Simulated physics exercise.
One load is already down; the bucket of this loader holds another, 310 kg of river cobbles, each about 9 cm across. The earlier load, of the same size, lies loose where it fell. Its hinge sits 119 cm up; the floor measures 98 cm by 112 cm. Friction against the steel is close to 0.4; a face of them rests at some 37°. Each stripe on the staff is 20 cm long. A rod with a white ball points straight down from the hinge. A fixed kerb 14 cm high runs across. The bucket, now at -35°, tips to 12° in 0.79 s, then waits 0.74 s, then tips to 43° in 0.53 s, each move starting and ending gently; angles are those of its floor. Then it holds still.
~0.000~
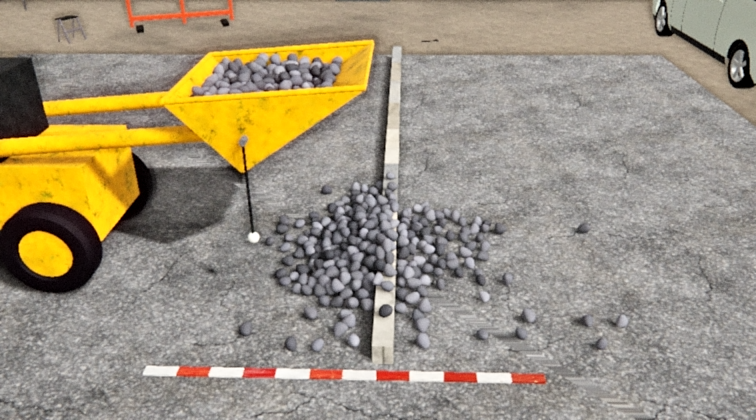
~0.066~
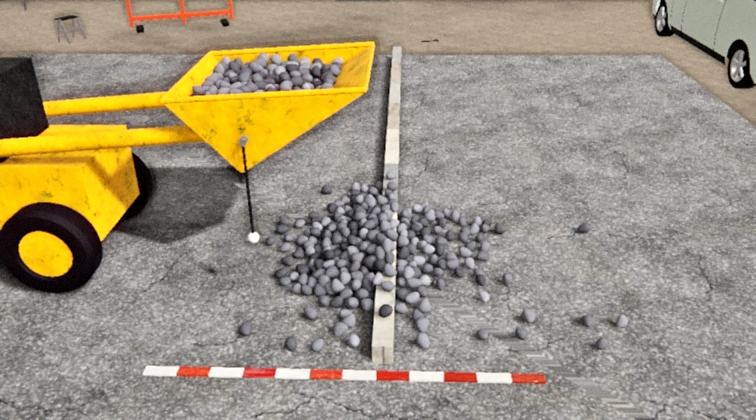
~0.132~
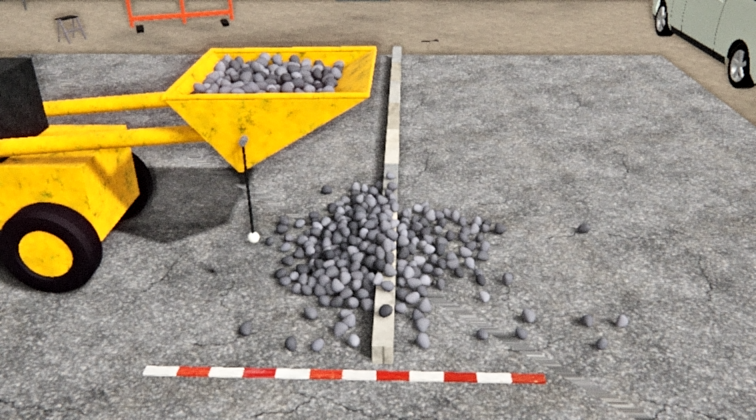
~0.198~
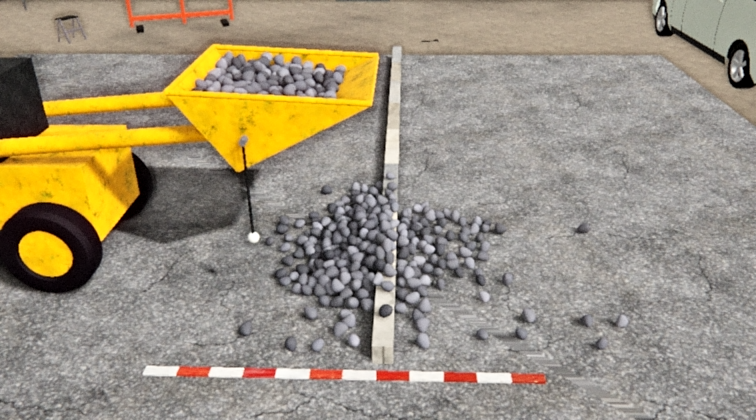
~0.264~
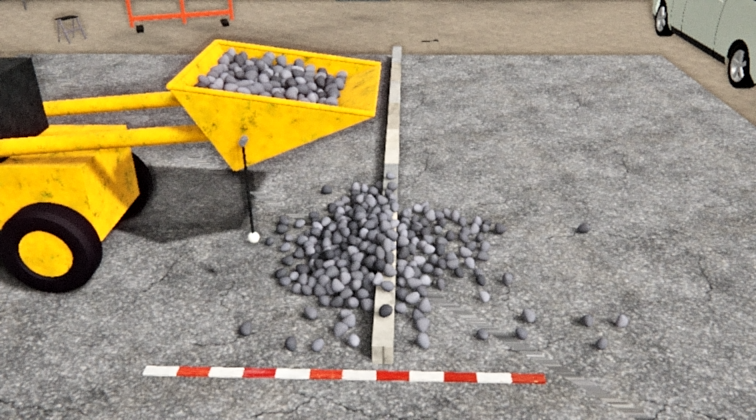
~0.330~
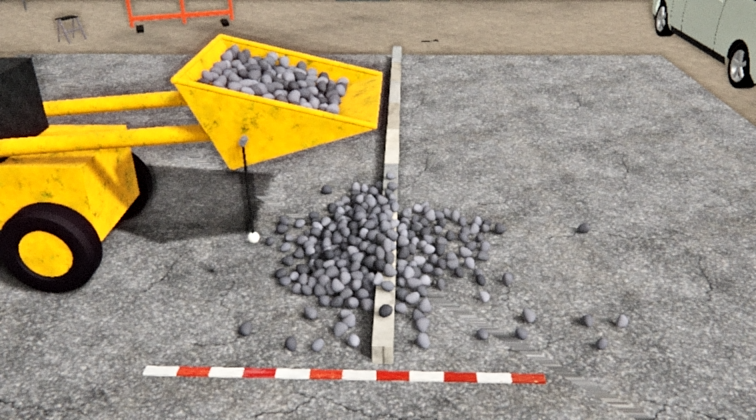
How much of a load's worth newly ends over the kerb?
Some 48 per cent is added.
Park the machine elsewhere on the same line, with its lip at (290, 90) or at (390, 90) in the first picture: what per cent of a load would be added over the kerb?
First some 0, then 80 per cent.
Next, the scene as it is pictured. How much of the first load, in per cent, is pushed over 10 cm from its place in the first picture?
Roughly 15 per cent of them.
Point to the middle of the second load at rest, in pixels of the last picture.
Around (383, 233).
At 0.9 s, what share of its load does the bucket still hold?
About 100 per cent.
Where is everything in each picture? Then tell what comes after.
Lip at (365, 88), floor tilted -35°, highest stones at (276, 65). The earlier load is highest near (377, 232), 25 cm above ground level, 76 % on this side of the kerb, 24 % over the kerb, in the first picture.
Lip at (366, 90), floor tilted -34°, highest stones at (272, 64); the stones move at 0.1 m/s on average, in the second picture.
The bucket is at -31°, its lip at (368, 96); the top of the load is at (263, 65); the stones move at 0.2 m/s on average, in the third picture.
Lip at (371, 104), floor tilted -28°, highest stones at (244, 63); the stones move at 0.3 m/s on average, in the fourth picture.
Lip at (374, 115), floor tilted -23°, highest stones at (241, 62); the stones move at 0.3 m/s on average, in the fifth picture.
Lip at (376, 127), floor tilted -17°, highest stones at (236, 60); the stones move at 0.3 m/s on average, in the sixth picture.
After 0.6 s the floor is at 5°; in per cent of one load, 100 in the bucket, 76 on this side of the kerb, 24 over the kerb; the foremost stones are at (555, 292).
After 0.9 s the floor is at 12°; in per cent of one load, 100 in the bucket, 76 on this side of the kerb, 24 over the kerb; the foremost stones are at (555, 292).
After 2.5 s the floor is at 43°; in per cent of one load, 7 in the bucket, 131 on this side of the kerb, 62 over the kerb; the foremost stones are at (567, 304).
After 5.2 s the floor is at 43°; in per cent of one load, 0 in the bucket, 128 on this side of the kerb, 72 over the kerb; the foremost stones are at (567, 283). Net gain over the kerb, 48.
